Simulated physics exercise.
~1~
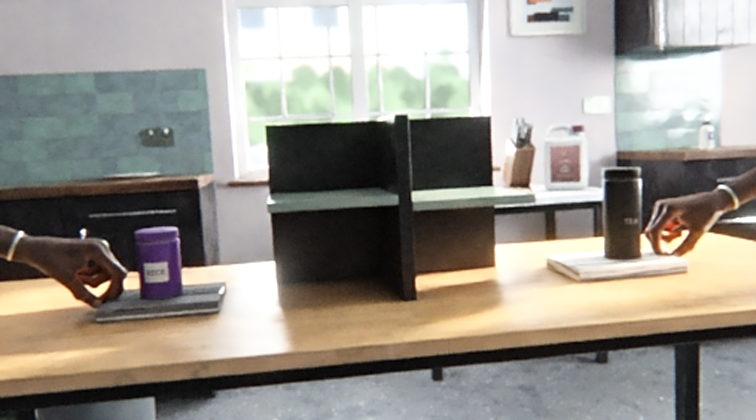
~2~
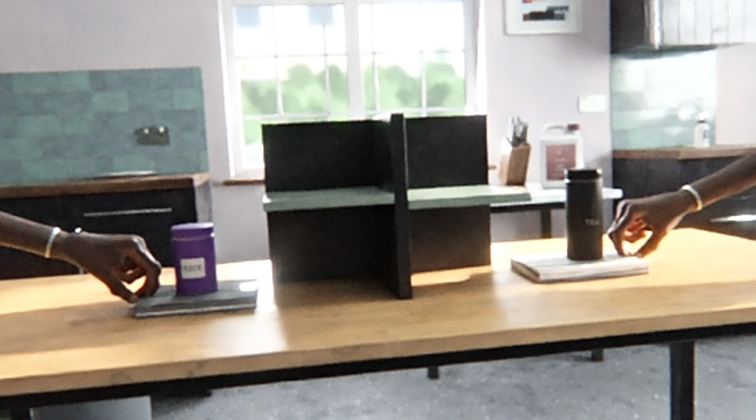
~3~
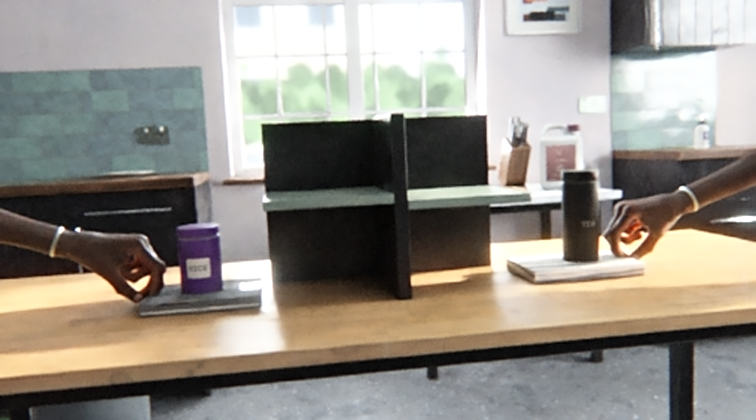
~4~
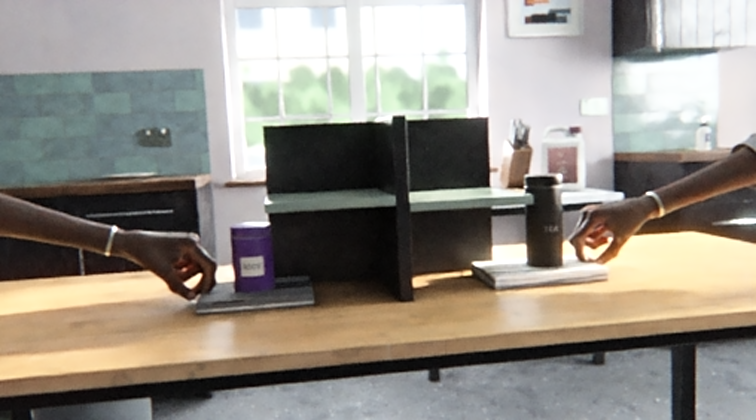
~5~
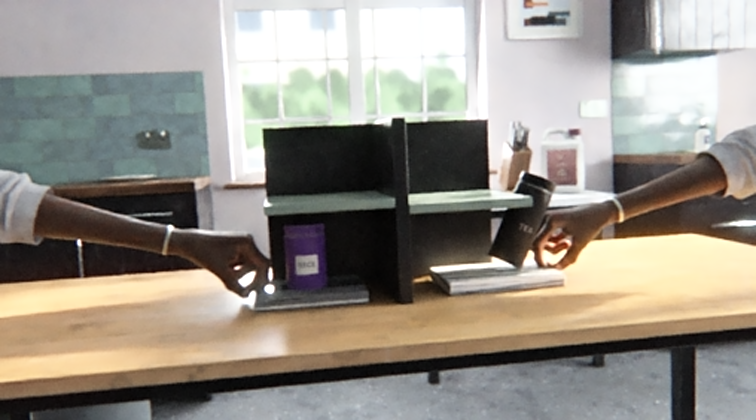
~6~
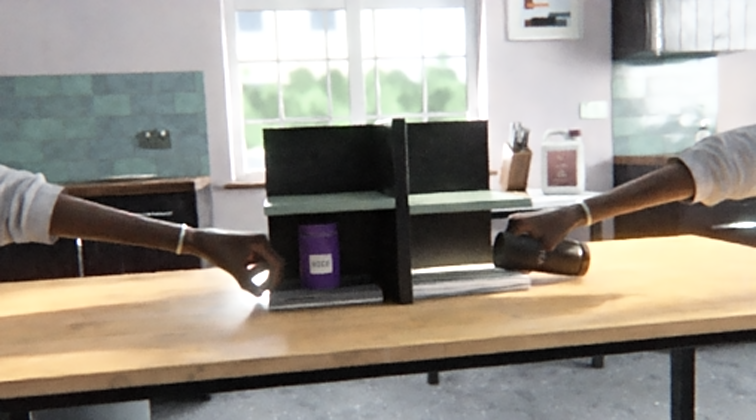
In a kitchen, two hands slide a grey box carrying a purple jar and a white board carrying a black jar inward toward a dark stand; the purple jar passes upright beneath the shelf, while the taller black jar strikes it, tilts back and ends on its side.
